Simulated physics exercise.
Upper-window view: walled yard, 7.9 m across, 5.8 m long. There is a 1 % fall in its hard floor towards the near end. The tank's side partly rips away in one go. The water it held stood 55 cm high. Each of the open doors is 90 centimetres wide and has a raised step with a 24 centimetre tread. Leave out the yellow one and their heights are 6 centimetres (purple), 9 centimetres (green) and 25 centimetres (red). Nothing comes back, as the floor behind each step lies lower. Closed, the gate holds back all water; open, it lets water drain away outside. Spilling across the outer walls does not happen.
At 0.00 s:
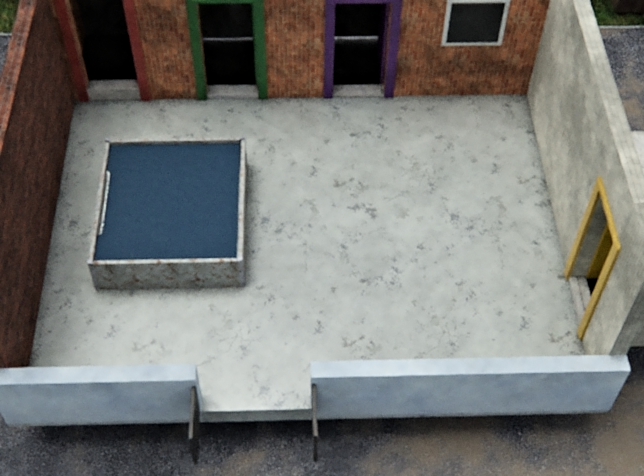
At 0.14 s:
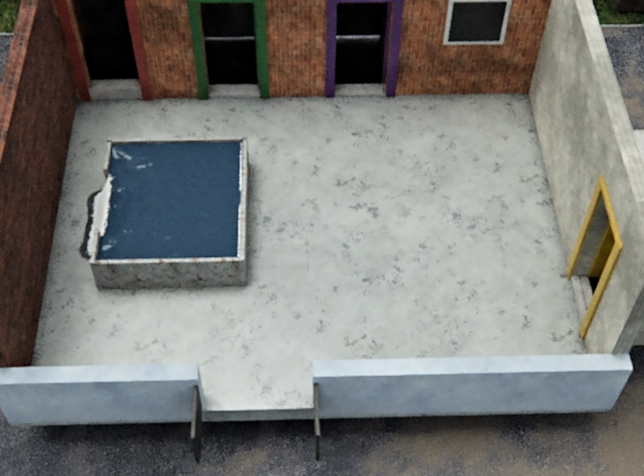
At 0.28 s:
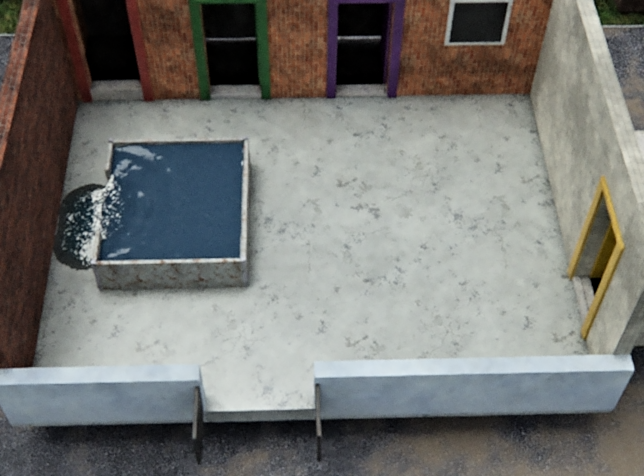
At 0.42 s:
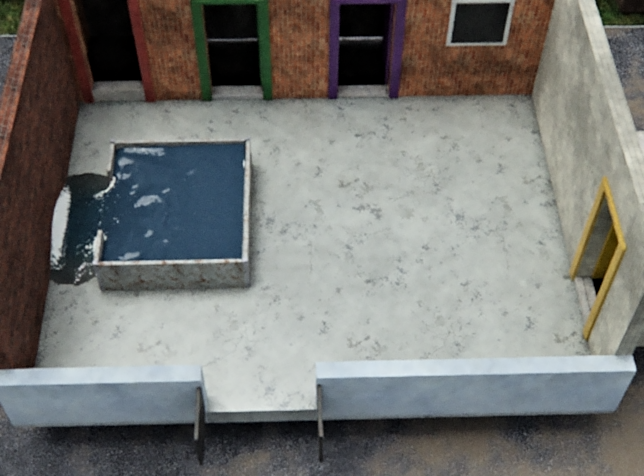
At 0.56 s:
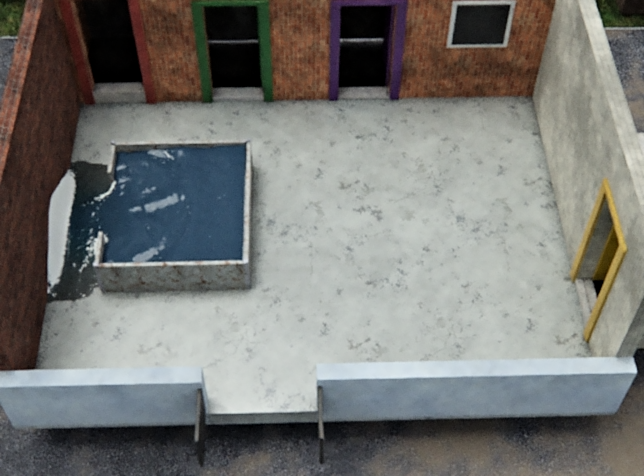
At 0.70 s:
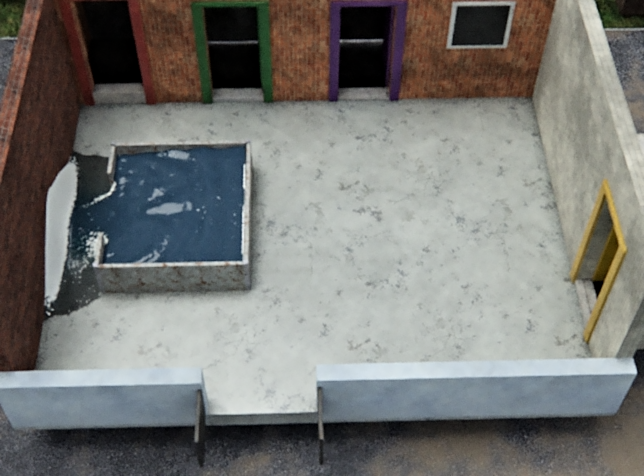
A walled yard with a pale, mottled hard floor lies below, seen from a high window, with red, green and purple doorways in the far brick wall and a yellow one at right. A low stone tank of dark blue water stands at left, behind a pale front wall. Its left side partly breaks away, and water gushes out, reaches the brick wall and spreads along it.
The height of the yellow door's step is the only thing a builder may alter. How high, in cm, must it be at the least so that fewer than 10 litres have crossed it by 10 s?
At least roughly 8 cm high.
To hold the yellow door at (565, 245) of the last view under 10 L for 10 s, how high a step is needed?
Something near 7.5 cm.
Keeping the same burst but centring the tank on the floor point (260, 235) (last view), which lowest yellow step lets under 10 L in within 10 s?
That setup calls for roughly 6.5 cm.
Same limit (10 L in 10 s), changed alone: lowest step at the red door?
Red door - some 25 centimetres.
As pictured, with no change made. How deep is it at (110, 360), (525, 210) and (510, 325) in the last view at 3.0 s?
The three readings, in order, are 8, 0 and 0 cm.
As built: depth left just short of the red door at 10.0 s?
8.0 cm.
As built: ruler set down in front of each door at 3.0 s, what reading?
Depths in cm - yellow: 0, purple: 0, green: 7, red: 26.
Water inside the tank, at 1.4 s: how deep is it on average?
Mean depth: Approx. 41 cm.
After 1.4 s water covers 15 % of the floor, deepest (46 cm) near (59, 236); it has not reached the yellow door.
After 3.0 s water covers 30 % of the floor, deepest (30 cm) near (82, 105); it has not reached the yellow door.
After 10.0 s water covers 95 % of the floor, deepest (12 cm) near (470, 370); 10 cm at the yellow door, 2 litres in over its 10 cm step.
At the yellow door as built, the water arrived by 6.0 s and peaked near 11 cm at 8.0 s.
With a step of 6.5 cm, 19 litres would have come in within the 10 s; with 10 cm, 2 litres. So under 10 litres takes about 8 cm.
